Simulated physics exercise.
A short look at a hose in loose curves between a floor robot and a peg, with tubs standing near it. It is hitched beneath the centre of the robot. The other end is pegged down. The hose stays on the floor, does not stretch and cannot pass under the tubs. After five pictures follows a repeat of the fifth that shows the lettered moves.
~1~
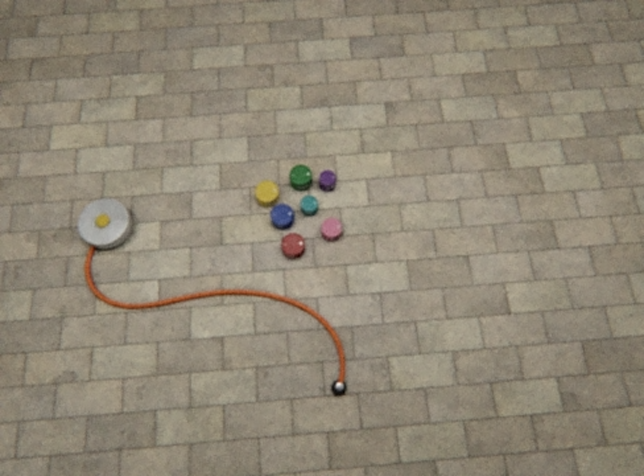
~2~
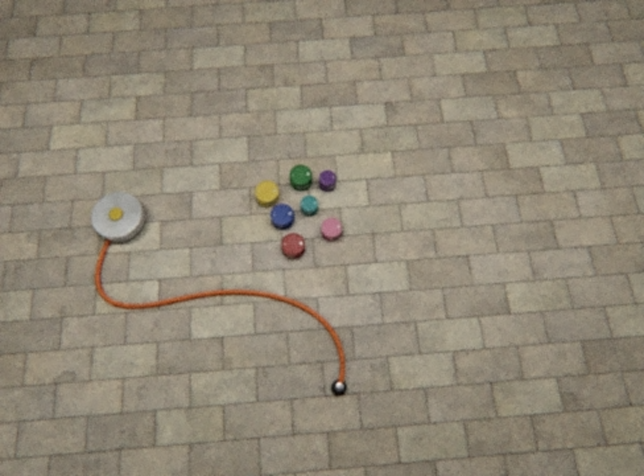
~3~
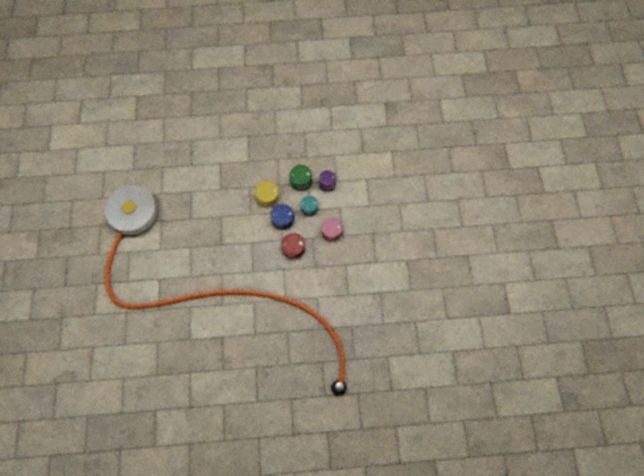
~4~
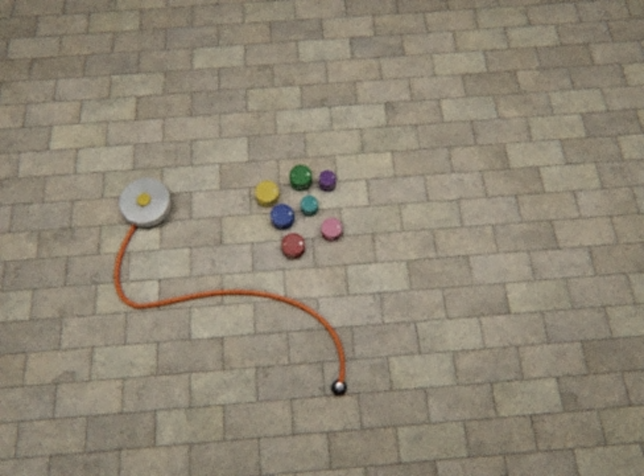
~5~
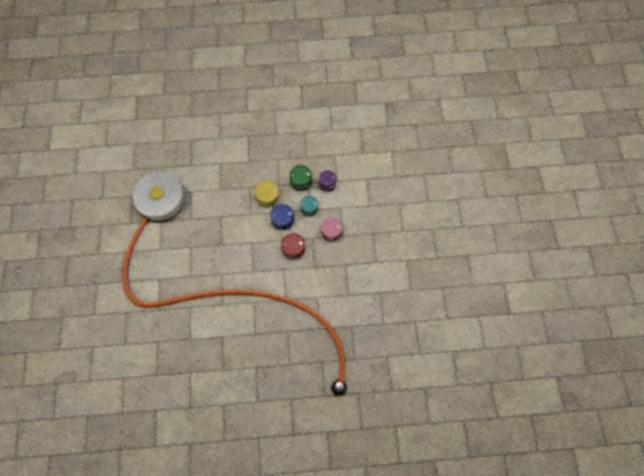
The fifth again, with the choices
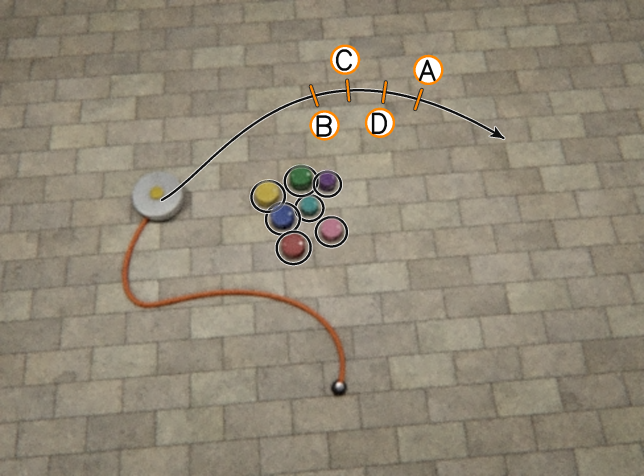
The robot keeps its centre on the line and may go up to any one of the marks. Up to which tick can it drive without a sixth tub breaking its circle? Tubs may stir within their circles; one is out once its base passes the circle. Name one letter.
Mark D.
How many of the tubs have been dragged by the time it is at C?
By then, none.
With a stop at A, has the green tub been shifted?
Yes.
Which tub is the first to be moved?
The yellow tub.
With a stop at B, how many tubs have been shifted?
By then, none.
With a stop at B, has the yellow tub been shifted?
By then, no.
On the marked copy, A at (418, 99); B at (314, 96); C at (348, 91); D at (384, 92); the route from (162, 200) via (321, 94) to (504, 138).
Following D. Soon after the start, robot (232, 135).
Later, robot (309, 93).
In the end, robot (385, 87); green tub (305, 178); blue tub (293, 218); yellow tub (294, 197); two over the rings.
As for the rest, A has six over the rings; B is within the limit but short; C is within the limit but short.
